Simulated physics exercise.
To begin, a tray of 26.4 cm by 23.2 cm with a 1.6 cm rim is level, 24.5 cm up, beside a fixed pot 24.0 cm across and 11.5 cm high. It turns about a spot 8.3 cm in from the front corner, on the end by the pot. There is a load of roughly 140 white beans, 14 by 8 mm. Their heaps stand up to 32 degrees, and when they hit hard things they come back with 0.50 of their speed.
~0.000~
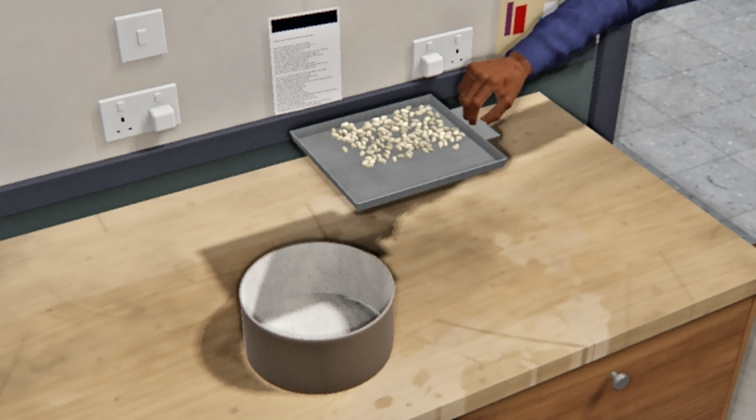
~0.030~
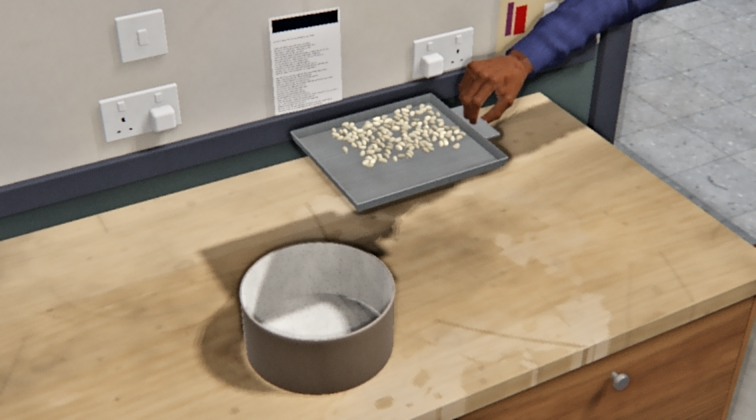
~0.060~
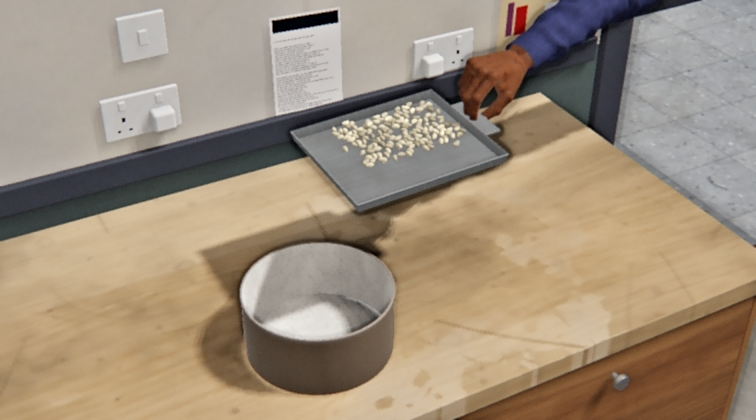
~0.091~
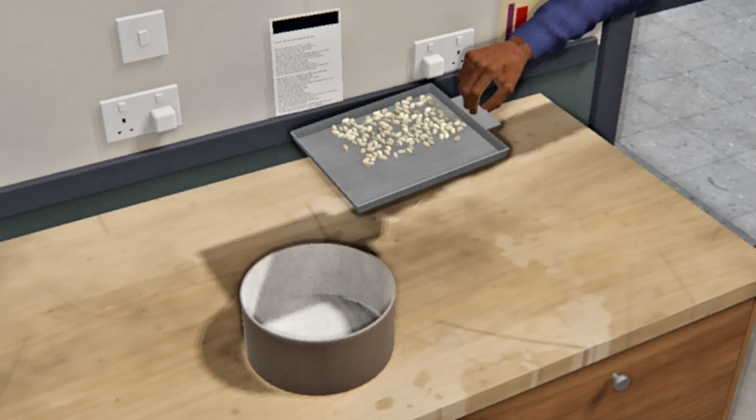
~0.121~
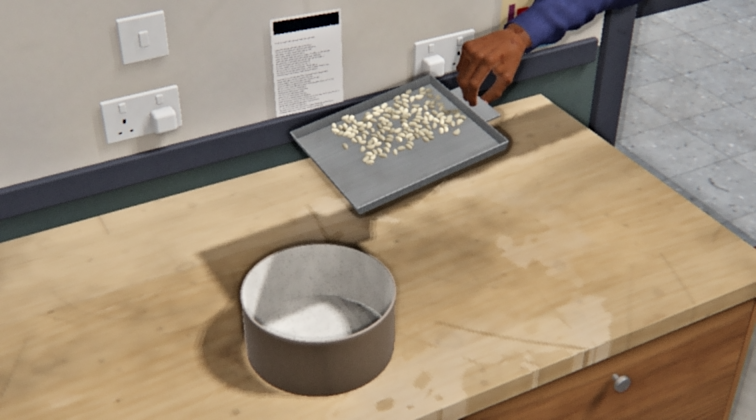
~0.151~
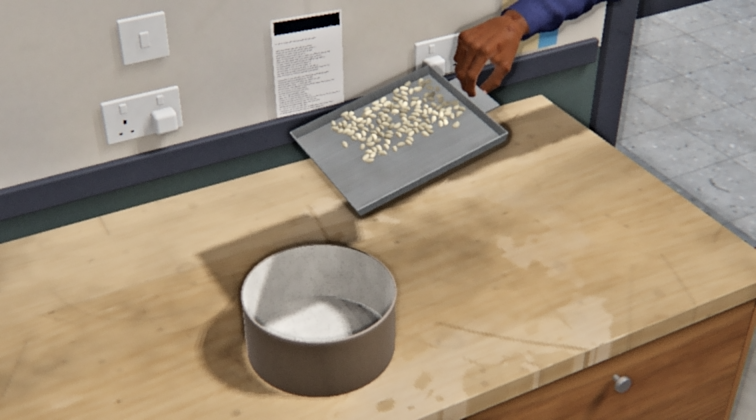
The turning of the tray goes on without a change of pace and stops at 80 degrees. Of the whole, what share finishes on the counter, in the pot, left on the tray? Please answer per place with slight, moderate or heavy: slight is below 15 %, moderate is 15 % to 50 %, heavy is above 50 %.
Per place: Counter moderate, pot heavy, tray slight.
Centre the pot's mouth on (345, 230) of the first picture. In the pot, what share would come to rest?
Roughly 20 percent would end up there.
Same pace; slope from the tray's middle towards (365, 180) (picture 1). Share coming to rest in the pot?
Roughly 100 percent of them.
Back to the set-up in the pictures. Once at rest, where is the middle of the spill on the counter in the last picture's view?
Middle of the spill at rest: Roughly (214, 308).
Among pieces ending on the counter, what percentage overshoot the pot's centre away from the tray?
I'd put it at close to 80 per cent.
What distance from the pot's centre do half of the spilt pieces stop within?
Close to 28 cm, give or take.
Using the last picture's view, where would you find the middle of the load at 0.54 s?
Estimated load position: Around (324, 161).
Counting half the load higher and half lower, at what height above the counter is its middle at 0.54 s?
Median height: Approx. 28 cm.
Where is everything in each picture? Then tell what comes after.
Tray tilt 0 degrees, front corners at (358, 202) and (504, 158); middle of the pieces at (404, 136); pot at (317, 287), in the first picture.
Tray tilt 1 degrees, front corners at (359, 202) and (504, 157); middle of the pieces at (405, 136), in the second picture.
Tray tilt 2 degrees, front corners at (359, 203) and (505, 154); middle of the pieces at (405, 134), in the third picture.
Tray tilt 5 degrees, front corners at (359, 204) and (505, 148), lowest corner left front; middle of the pieces at (405, 130), in the fourth picture.
Tray tilt 9 degrees, front corners at (359, 206) and (505, 141), lowest corner left front; middle of the pieces at (405, 125), in the fifth picture.
Tray tilt 13 degrees, front corners at (359, 207) and (504, 132), lowest corner left front; middle of the pieces at (404, 120); pot at (319, 290). Its pace works out near 145 degrees a second, in the sixth picture.
Then, at 0.38 s, tilt 47 degrees; the tray holds 100 %, the pot 0 %.
After 0.54 s, tilt 71 degrees; the tray holds 95 %, the pot 0 %.
Then, at 0.81 s, tilt 80 degrees; the tray holds 10 %, the pot 60 %.
By 2.4 s all is still; counter 25 %, pot 70 %, tray 5 %.
